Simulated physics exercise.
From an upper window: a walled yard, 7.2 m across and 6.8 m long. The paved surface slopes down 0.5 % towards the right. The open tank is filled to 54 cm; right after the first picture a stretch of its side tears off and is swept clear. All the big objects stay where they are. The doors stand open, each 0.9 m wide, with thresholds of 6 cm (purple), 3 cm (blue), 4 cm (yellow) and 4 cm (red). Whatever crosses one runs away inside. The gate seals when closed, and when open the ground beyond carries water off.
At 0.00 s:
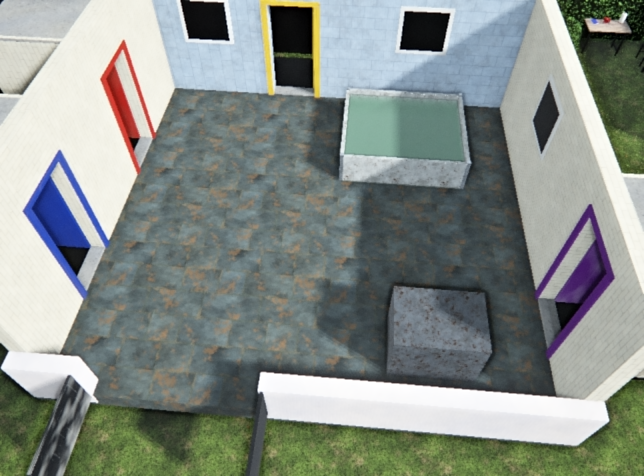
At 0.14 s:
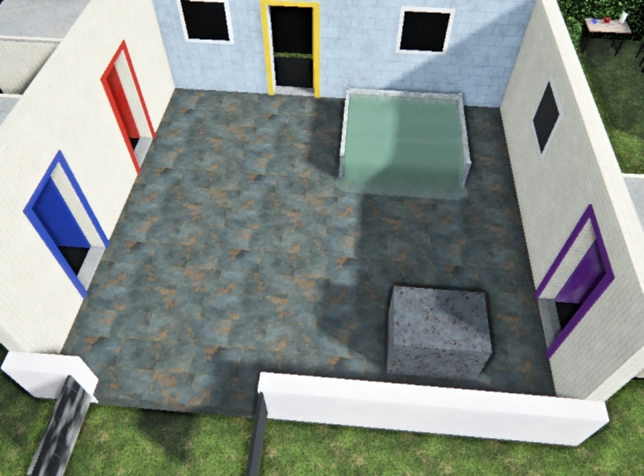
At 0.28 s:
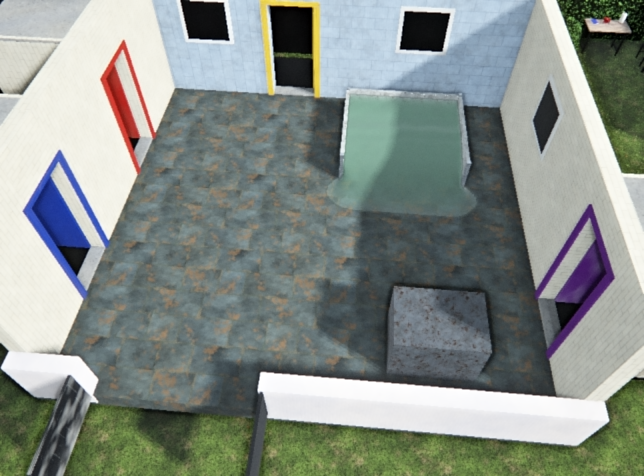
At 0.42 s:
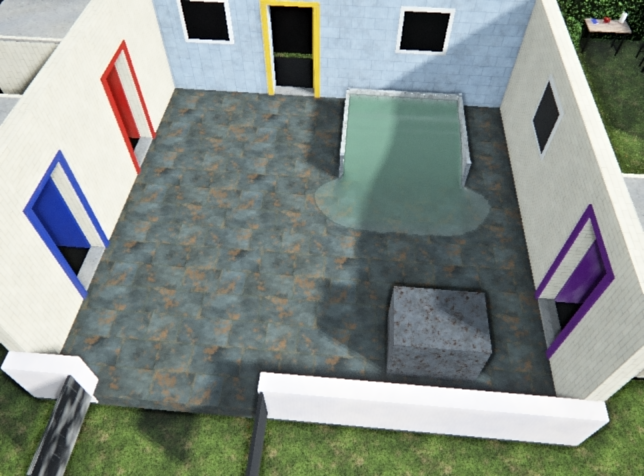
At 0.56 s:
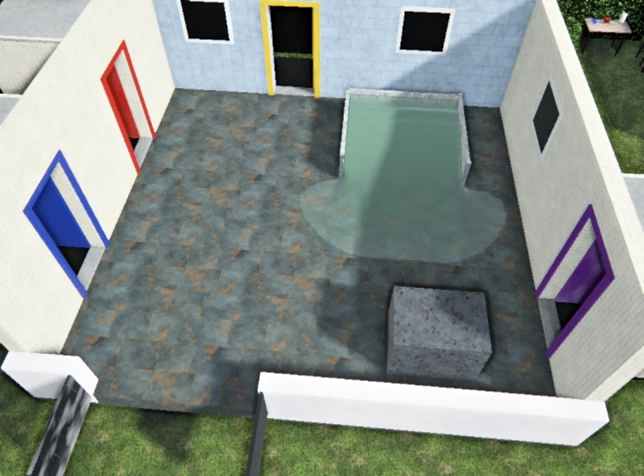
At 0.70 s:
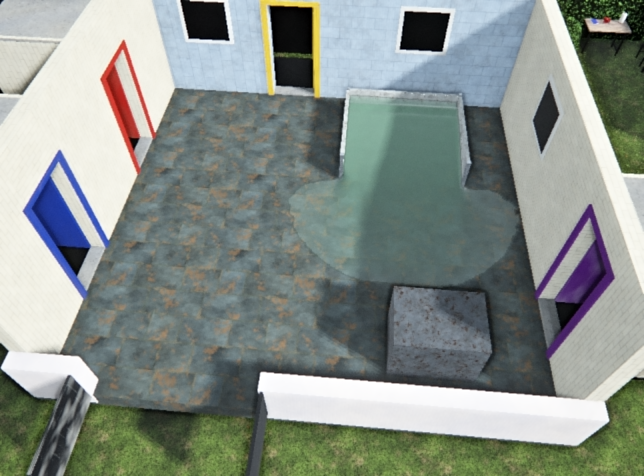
Water sits still in an open stone-sided tank by the blue back wall, then pours out over the paving as the tank's near side disappears. The sheet fans out left and right across the yard floor, widening into a rounded pool that reaches close to the speckled grey block.
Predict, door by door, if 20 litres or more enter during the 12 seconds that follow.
Door by door: At the purple door it passes the limit; at the blue door it passes the limit; at the yellow door it does not reach the limit; at the red door it does not reach the limit.
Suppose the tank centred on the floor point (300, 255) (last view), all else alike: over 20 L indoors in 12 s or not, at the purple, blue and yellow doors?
Then: Purple under, blue under, yellow not over.
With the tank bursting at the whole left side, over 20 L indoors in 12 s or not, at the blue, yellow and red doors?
Then: Blue over, yellow above, red over.
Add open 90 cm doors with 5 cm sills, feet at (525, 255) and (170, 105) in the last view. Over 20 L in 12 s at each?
In turn: Over, not over.
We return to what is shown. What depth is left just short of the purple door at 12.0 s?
Some 4.0 cm.
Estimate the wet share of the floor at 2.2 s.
Near 40 per cent is wet.
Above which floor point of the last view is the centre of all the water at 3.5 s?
At about (392, 268).
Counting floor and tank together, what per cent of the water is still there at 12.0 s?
About 70 per cent.
After 1.4 s water covers 30 % of the floor and is deepest (32 cm) near (405, 314); purple door not reached, blue door not reached, yellow door not reached, red door not reached.
After 2.2 s water covers 40 % of the floor and is deepest (32 cm) near (553, 419); purple door 15 cm at the sill, 3 L in, blue door not reached, yellow door not reached, red door not reached.
After 3.5 s water covers 50 % of the floor and is deepest (28 cm) near (407, 406); purple door 18 cm at the sill, 98 L in, blue door not reached, yellow door not reached, red door not reached.
After 7.0 s water covers 65 % of the floor and is deepest (10 cm) near (52, 374); purple door 8 cm at the sill, 196 L in, blue door 7 cm at the sill, 5 L in, yellow door not reached, red door not reached.
After 12.0 s water covers 95 % of the floor and is deepest (8 cm) near (502, 149); purple door 4 cm at the sill, 201 L in, blue door 3 cm at the sill, 34 L in, yellow door 4 cm at the sill, 0 L in, red door 3 cm at the sill, 0 L in.
